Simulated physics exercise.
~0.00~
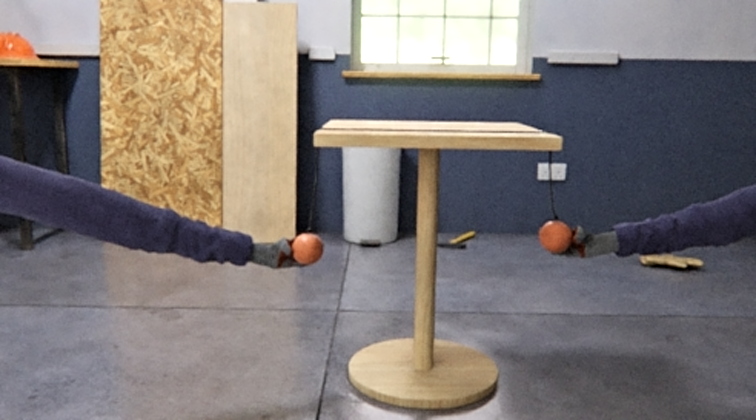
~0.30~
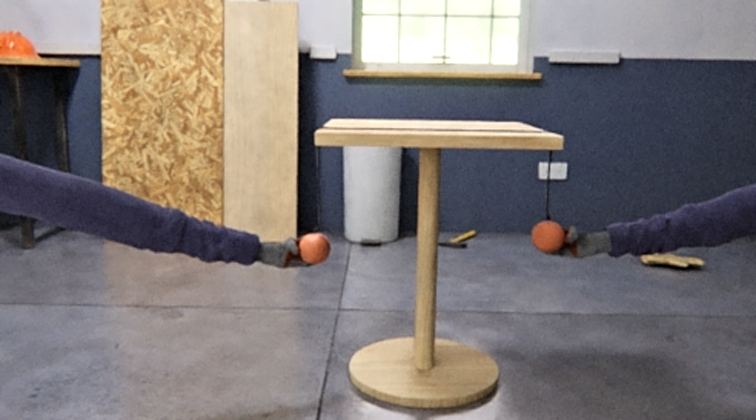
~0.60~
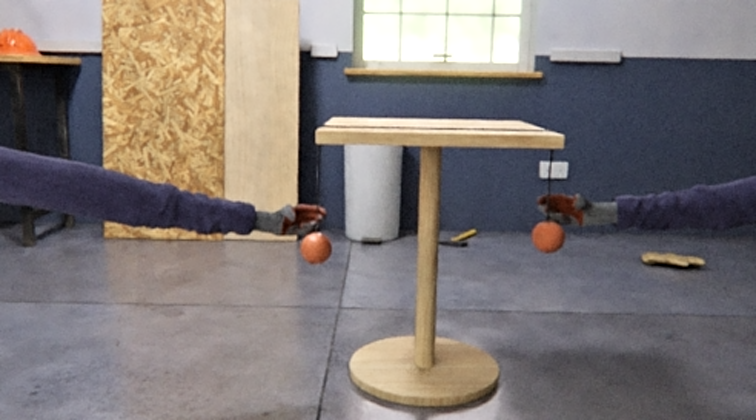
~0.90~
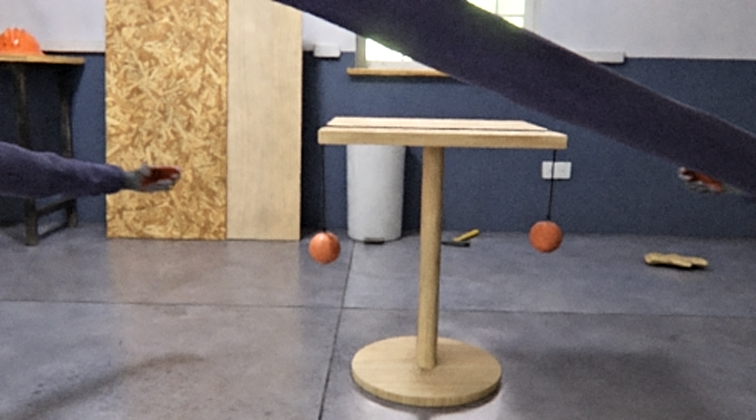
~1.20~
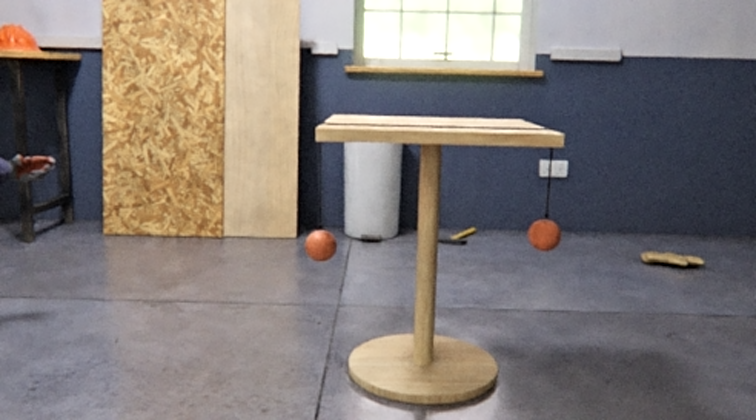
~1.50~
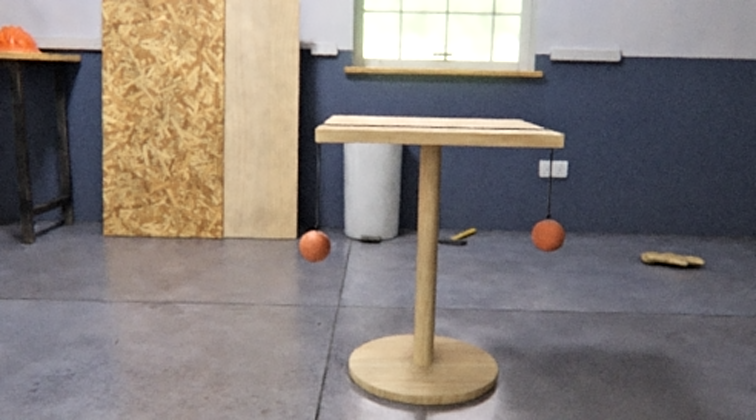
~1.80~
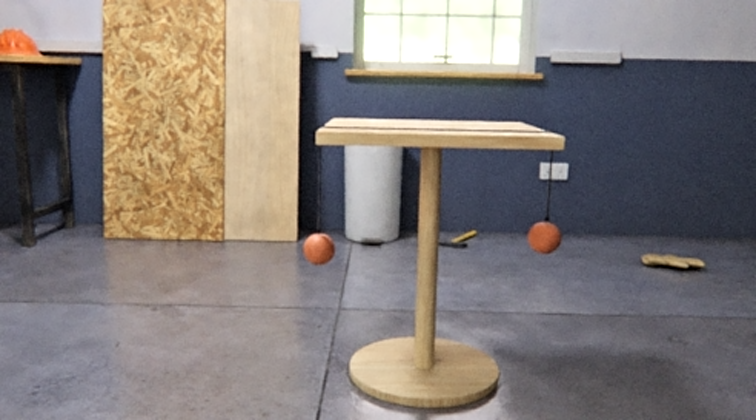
In the video, two hands hold orange balls hanging on dark cords at either side of a small wooden table, then let go and withdraw from view. The balls sway very slightly but stay at about the same heights, and both remain hanging at the end.
